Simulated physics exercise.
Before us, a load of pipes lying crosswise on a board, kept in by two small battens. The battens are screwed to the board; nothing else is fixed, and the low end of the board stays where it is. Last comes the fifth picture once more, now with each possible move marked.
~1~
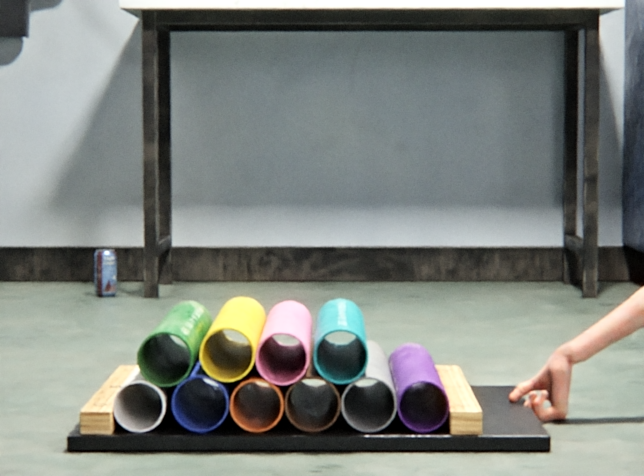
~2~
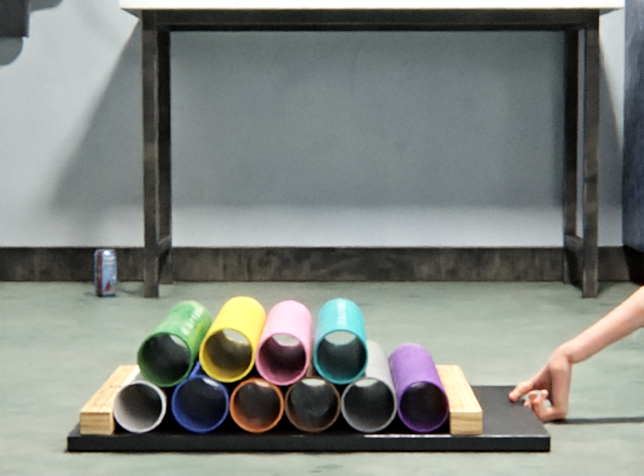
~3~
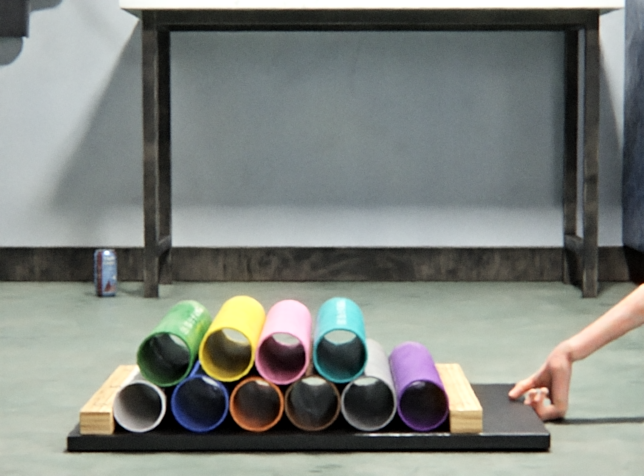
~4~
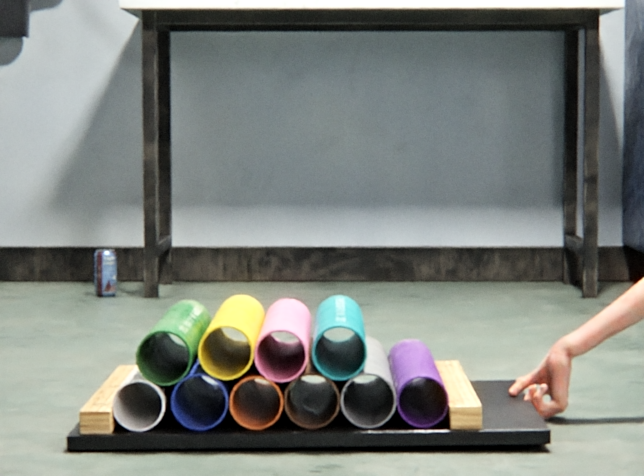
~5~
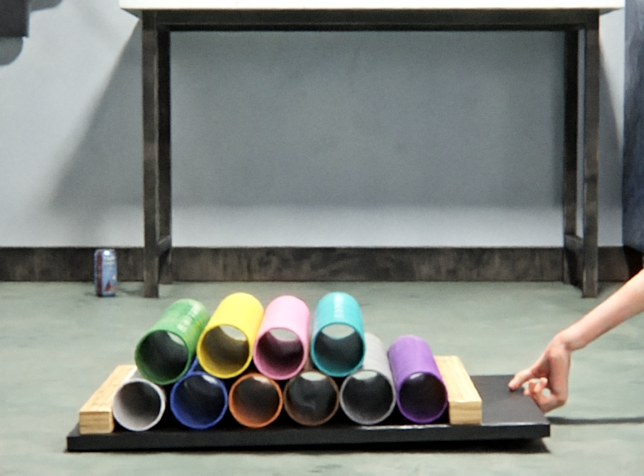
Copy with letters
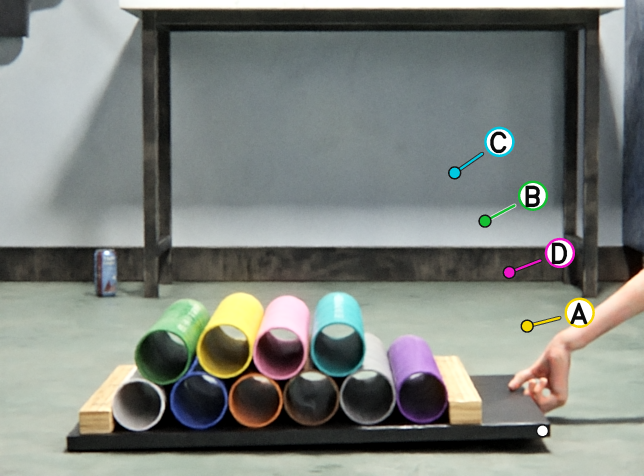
To begin with, ten colourful pipes lie stacked in two rows on a black board between two wooden battens, while a hand rests at the board's right end. The fingers then raise that end very slightly, and the pipes shift up a touch with it, keeping their arrangement.
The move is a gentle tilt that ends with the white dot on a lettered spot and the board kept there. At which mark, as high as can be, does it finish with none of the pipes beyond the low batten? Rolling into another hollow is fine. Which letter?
D is the limit.
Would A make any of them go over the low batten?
At A: No.
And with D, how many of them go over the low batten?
The count is none.
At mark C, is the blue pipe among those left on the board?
Yes.
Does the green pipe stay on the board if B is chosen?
The green pipe: No.
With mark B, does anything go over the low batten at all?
At B: Yes.
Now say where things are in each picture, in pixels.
In the first frame, board (311, 404); white pipe (139, 406); blue pipe (201, 404).
In the second frame, blue pipe (200, 404); orange pipe (257, 405).
In the third frame, board (311, 403); grey pipe (369, 403); purple pipe (423, 404); turquoise pipe (341, 355).
In the fourth frame, board (311, 402); white pipe (139, 405); blue pipe (200, 402).
In the fifth frame, board (310, 398); white pipe (138, 404); blue pipe (199, 400).
On the copy, A at (527, 326); B at (485, 221); C at (455, 173); D at (509, 272); the white dot at (542, 431).
On D. First, board at 15°.
Then, board at 21°.
Finally, board at 21°, none over the low batten.
By contrast, A none over the low batten; B three over the low batten (pink, green, yellow); C four over the low batten (turquoise, pink, green, yellow).
